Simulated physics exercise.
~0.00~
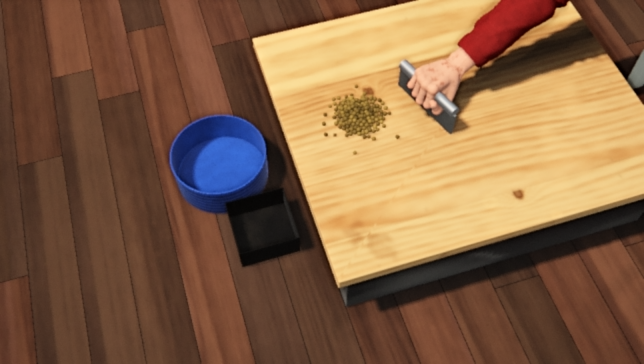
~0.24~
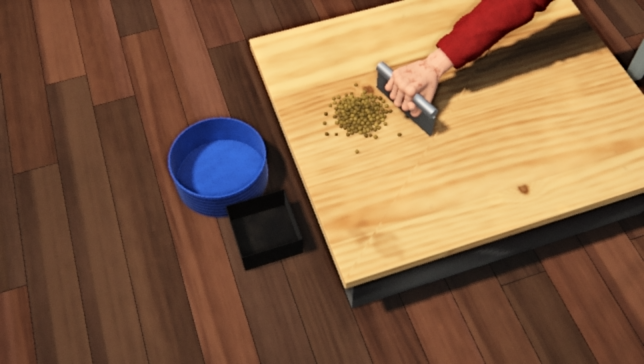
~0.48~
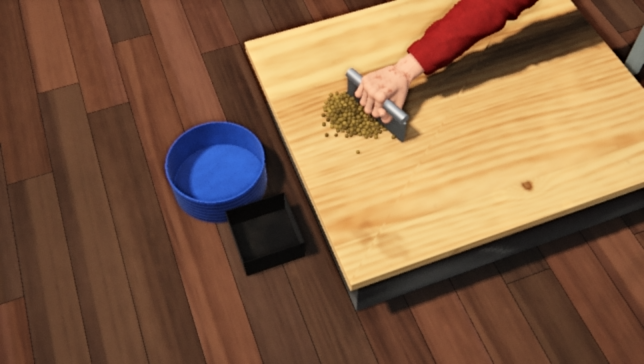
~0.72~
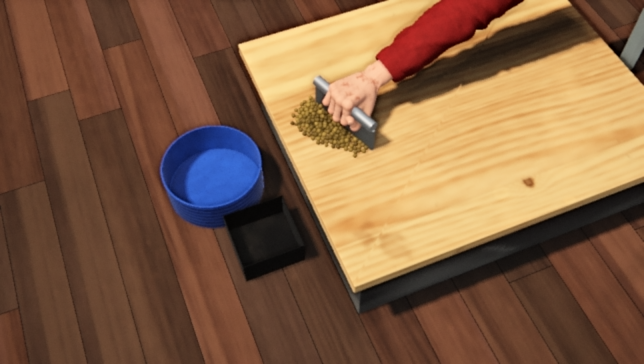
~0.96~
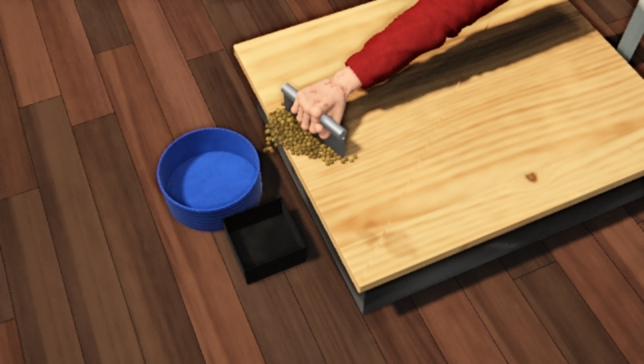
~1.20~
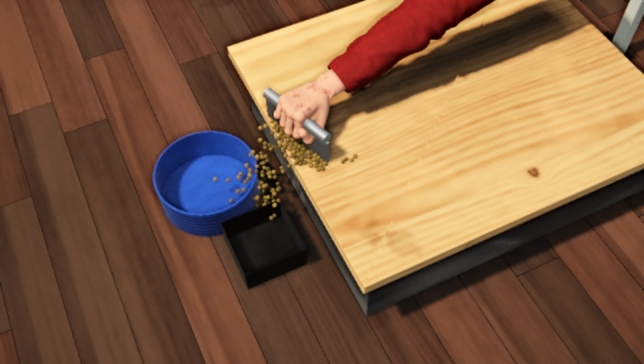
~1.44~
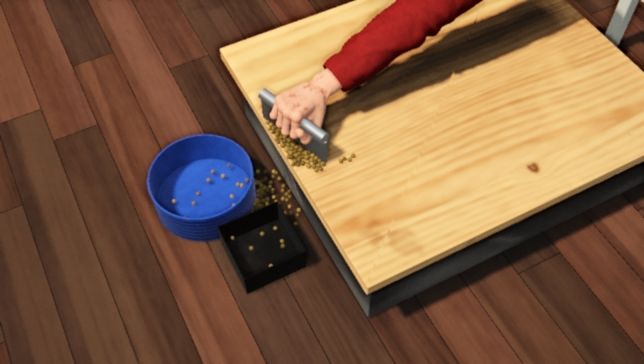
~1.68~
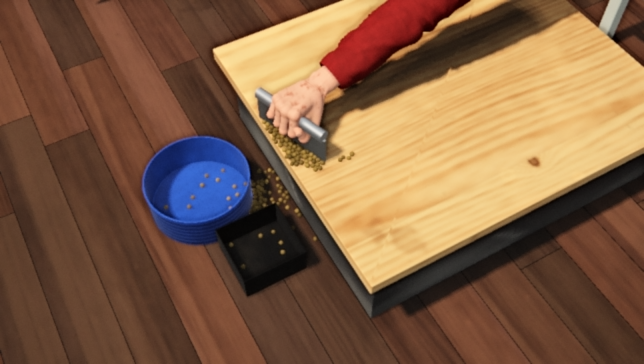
A hand in a red sleeve pushed a scraper left across a wooden tabletop into a pile of lentils and stopped at the edge, spilling many onto the floor and a few into a blue pot and black tin, while others stayed on top.
